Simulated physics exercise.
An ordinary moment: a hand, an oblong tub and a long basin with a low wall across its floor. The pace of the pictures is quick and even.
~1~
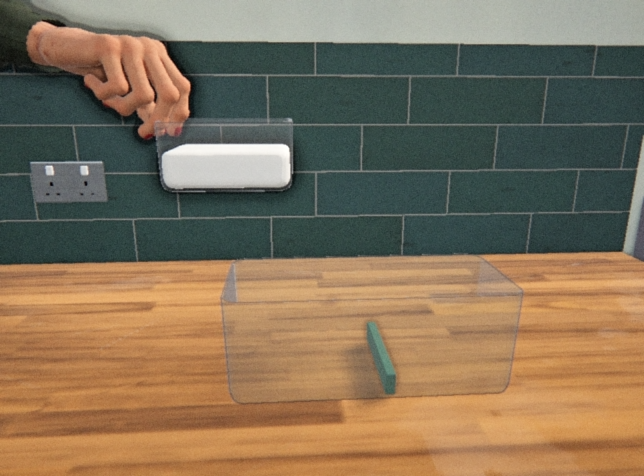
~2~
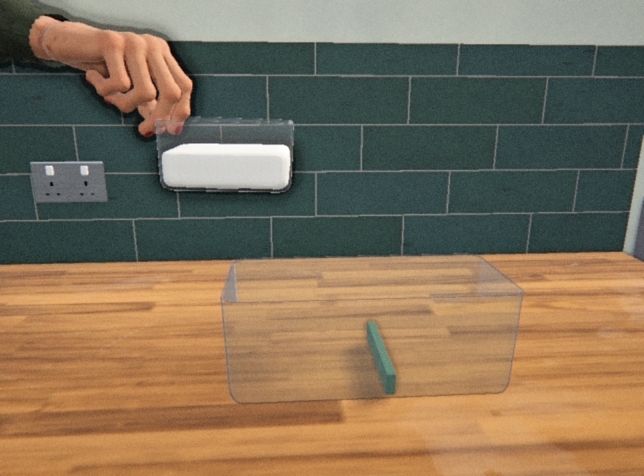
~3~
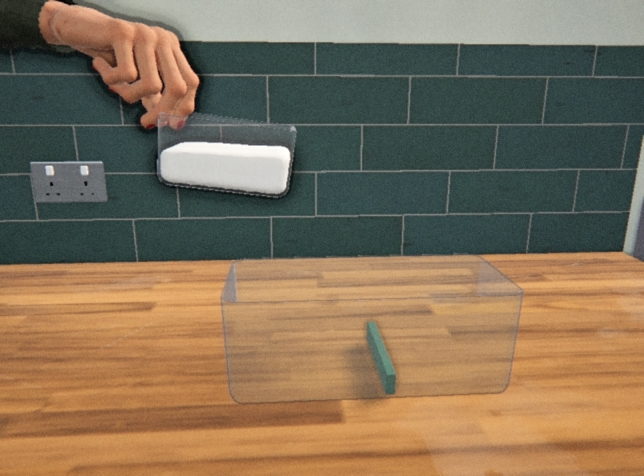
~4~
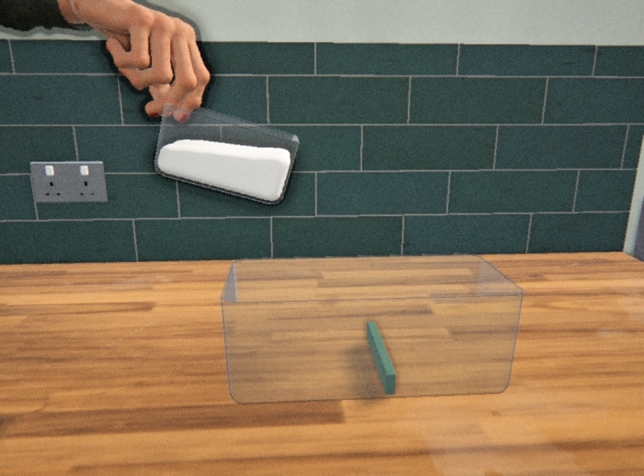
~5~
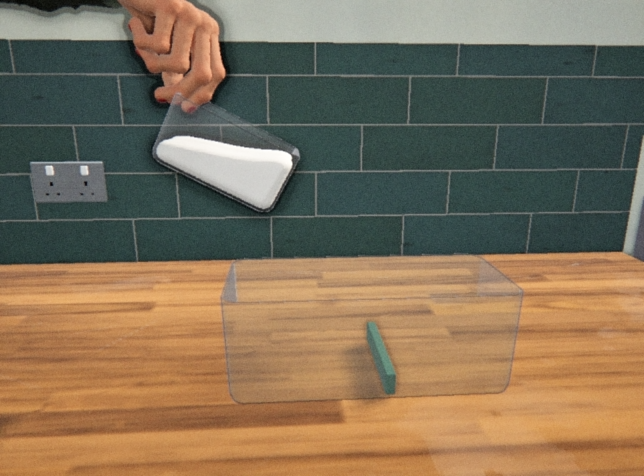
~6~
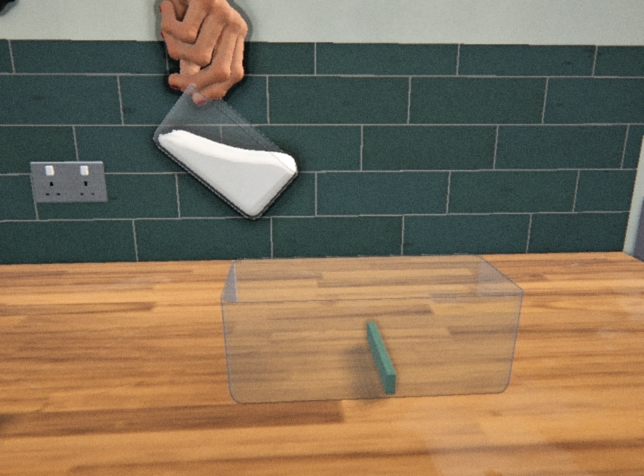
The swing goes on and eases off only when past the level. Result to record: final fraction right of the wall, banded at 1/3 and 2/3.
After it calms, what's right of the wall is a small share, below one third.
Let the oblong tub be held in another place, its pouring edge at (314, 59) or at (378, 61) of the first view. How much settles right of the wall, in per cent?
You'd get around 25 per cent and then around 65 per cent.
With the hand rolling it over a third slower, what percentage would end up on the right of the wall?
Share on the right: Some 20 percent.
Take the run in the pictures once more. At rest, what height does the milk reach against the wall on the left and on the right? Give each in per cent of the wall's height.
Left side: Approx. 50 %; right side: Approx. 20 %.
A moment on, the tilt is 111° and 11 per cent is still to pour, 41 is left of the wall and 0 right of it.
Next, the tilt is 117° and 1 per cent is still to pour, 77 is left of the wall and 12 right of it.
Then the tilt is 117° and 0 per cent is still to pour, 69 is left of the wall and 24 right of it.
Later the tilt is 117° and 0 per cent is still to pour, 70 is left of the wall and 25 right of it.
In the end 70 per cent lies left of the wall, 25 right of it and 5 outside.
